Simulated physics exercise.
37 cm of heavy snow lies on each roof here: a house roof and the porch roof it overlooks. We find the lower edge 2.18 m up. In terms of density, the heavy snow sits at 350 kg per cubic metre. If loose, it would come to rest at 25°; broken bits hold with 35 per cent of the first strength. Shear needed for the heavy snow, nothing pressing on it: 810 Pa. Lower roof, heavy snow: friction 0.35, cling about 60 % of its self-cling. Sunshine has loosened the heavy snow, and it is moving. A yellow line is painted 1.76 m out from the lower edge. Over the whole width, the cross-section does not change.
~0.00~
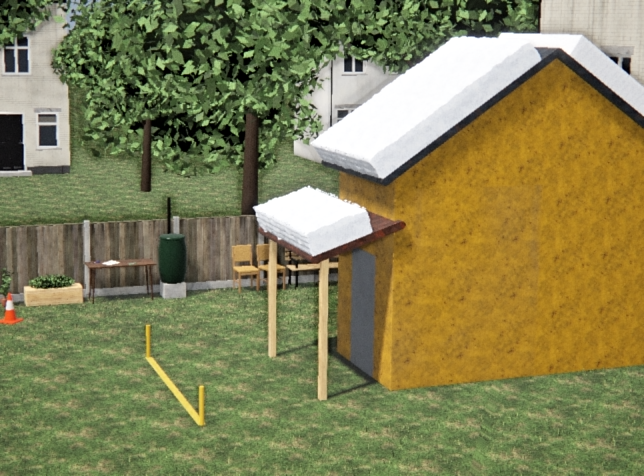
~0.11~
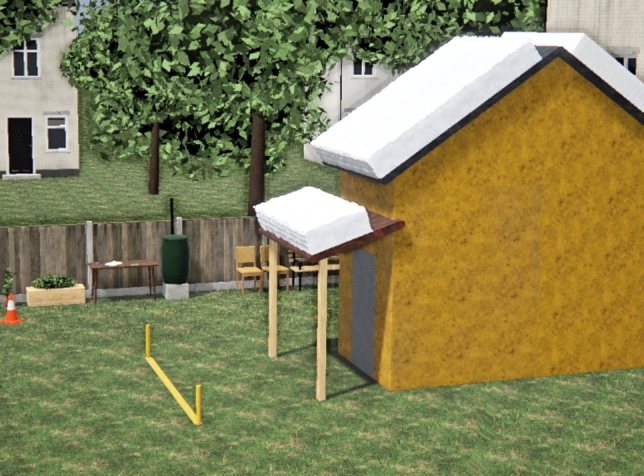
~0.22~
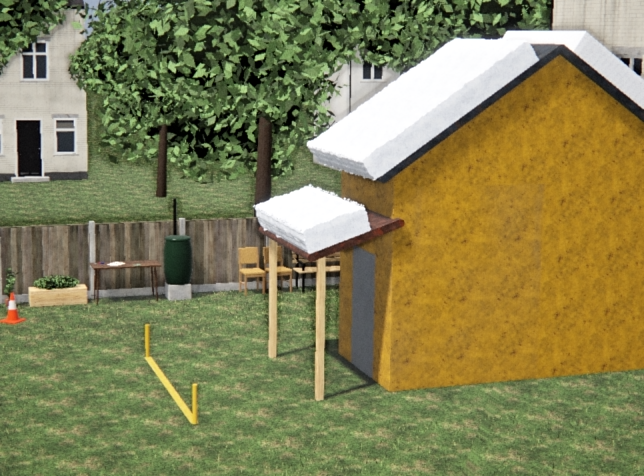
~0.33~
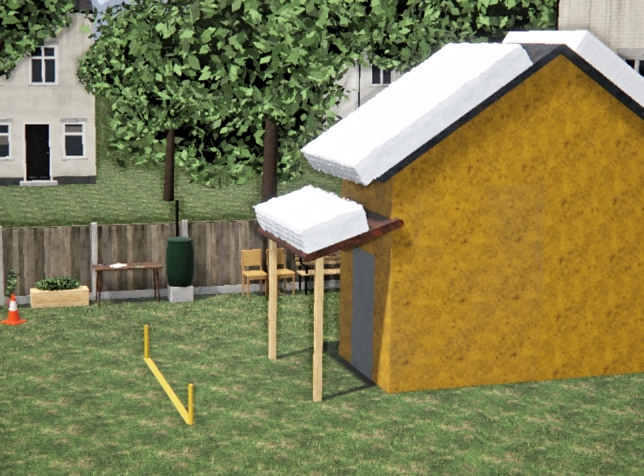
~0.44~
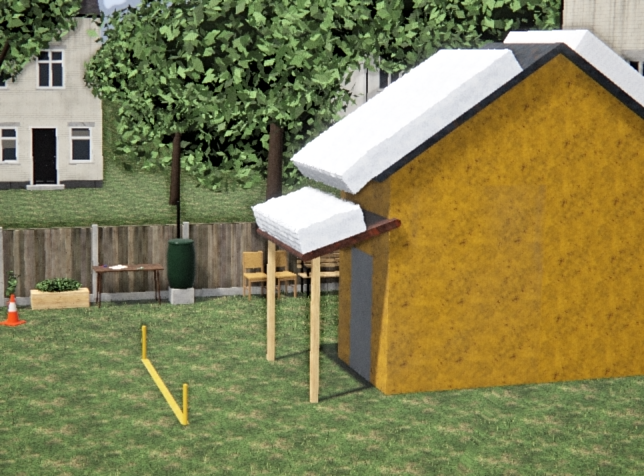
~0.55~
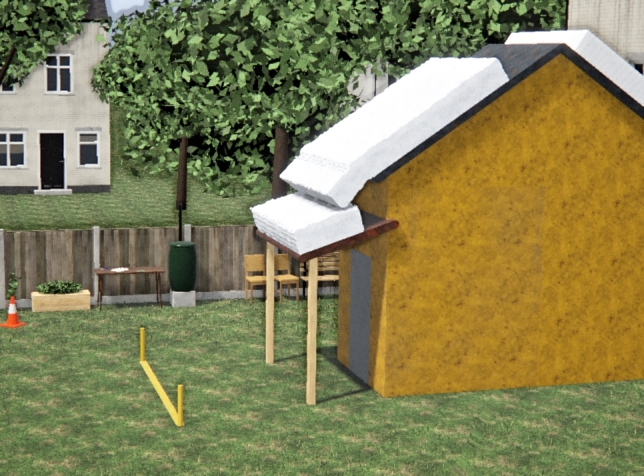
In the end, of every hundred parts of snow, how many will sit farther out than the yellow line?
Near 55 out of 100.
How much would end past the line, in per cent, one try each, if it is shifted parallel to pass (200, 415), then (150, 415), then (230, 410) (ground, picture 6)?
First try 65 per cent, second 50 per cent, third 75 per cent.
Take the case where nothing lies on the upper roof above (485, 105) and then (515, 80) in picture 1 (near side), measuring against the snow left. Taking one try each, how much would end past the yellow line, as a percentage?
40 %, then 50 %.
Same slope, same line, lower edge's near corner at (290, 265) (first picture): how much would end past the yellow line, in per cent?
Share past the line: Close to 60 %.
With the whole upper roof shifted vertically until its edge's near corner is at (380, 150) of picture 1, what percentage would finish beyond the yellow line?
In that case it would be around 45 percent.
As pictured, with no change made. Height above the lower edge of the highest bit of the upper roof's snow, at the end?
I'd put it at around 0.0 m up.
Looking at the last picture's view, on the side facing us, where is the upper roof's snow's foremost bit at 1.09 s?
Position: Approx. (244, 266).
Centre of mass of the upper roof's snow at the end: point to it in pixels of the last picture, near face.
It sits close to (112, 407).
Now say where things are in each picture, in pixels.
Foremost bit of the heavy snow at (381, 171), in the first frame.
Foremost bit of the heavy snow at (379, 171), its middle shifted 2.6 cm, in the second frame.
Foremost bit of the heavy snow at (373, 172), its middle shifted 10 cm, 3 % of it past the upper edge, in one piece, in the third frame.
Foremost bit of the heavy snow at (365, 161), its middle shifted 23 cm, 8 % of it past the upper edge, in one piece, in the fourth frame.
Foremost bit of the heavy snow at (353, 167), its middle shifted 41 cm, 14 % of it past the upper edge, in one piece, in the fifth frame.
Foremost bit of the heavy snow at (337, 186), its middle shifted 65 cm, 21 % of it past the upper edge, cracking, in the sixth frame.
After 1.09 s, 4 % is below the lower edge and 0 % is past the line.
After 1.72 s, 82 % is below the lower edge and 22 % is past the line.
After 2.36 s, 88 % is below the lower edge and 55 % is past the line.
After 3.00 s, 88 % is below the lower edge and 55 % is past the line.
After 3.10 s, 88 % is below the lower edge and 55 % is past the line.
